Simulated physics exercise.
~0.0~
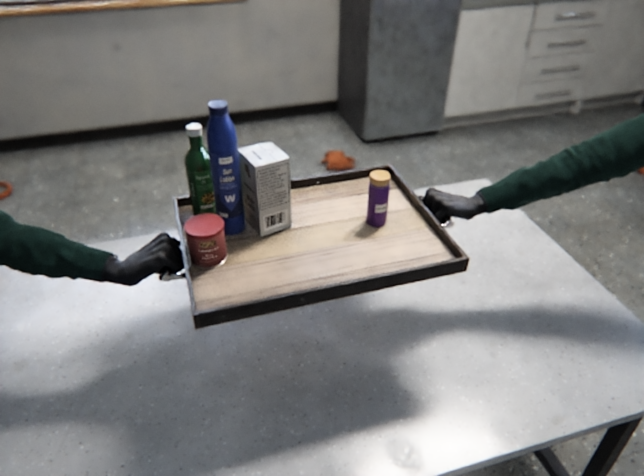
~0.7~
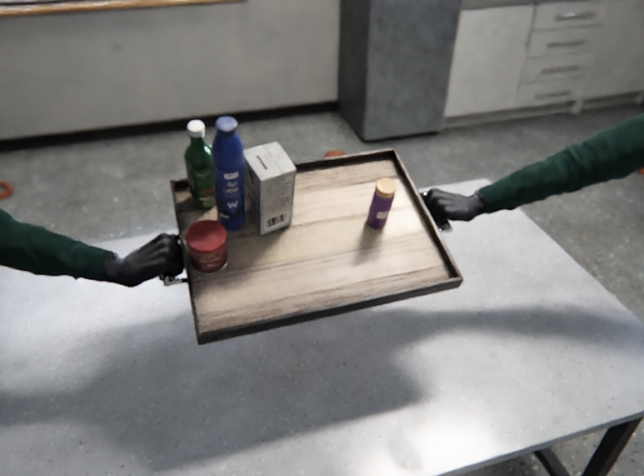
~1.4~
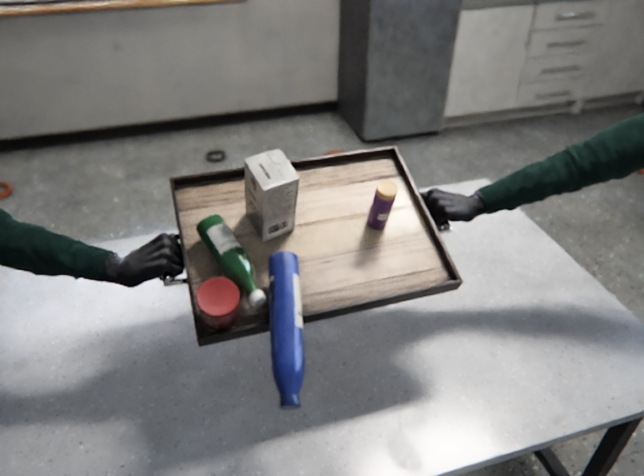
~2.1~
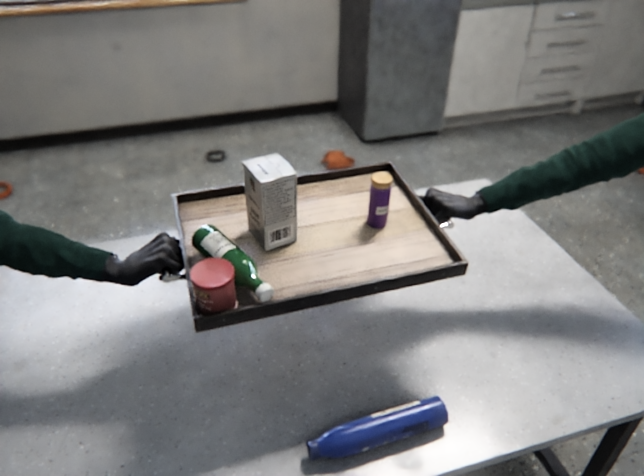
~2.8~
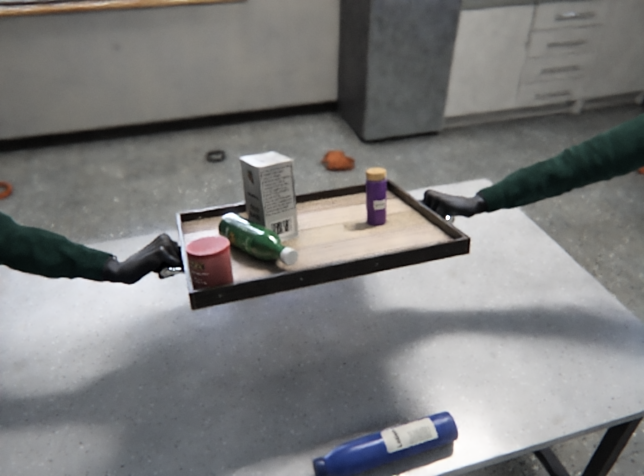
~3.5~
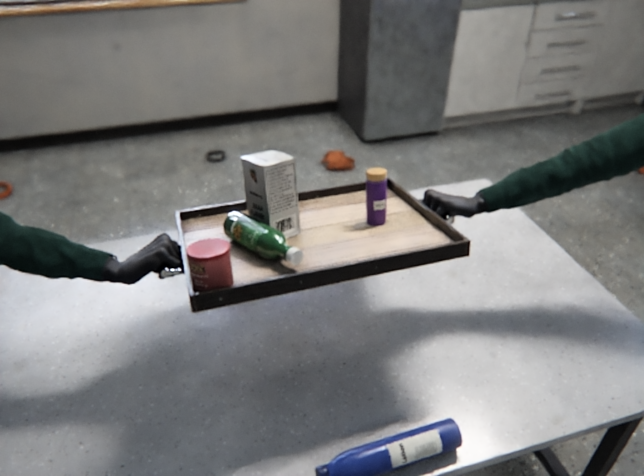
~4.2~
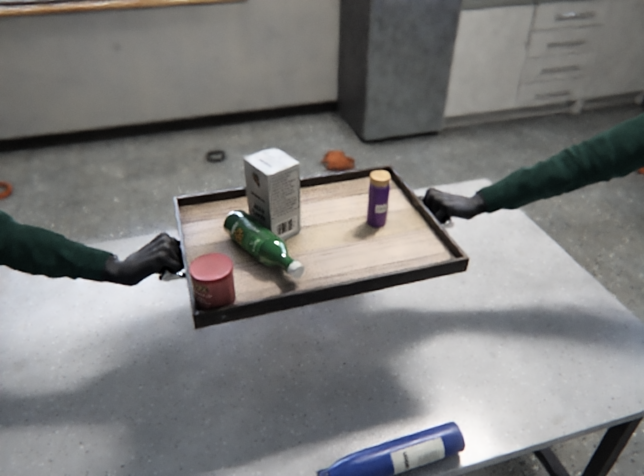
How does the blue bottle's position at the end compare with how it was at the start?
At the start the blue bottle stands upright on the tray, but at the end it is lying on its side on the table below.
A blue bottle toppled off a tray held by two gloved hands and landed on the table as the tray tipped toward the viewer, then back. A green bottle fell over but stayed aboard, while the carton and purple shaker remained standing.
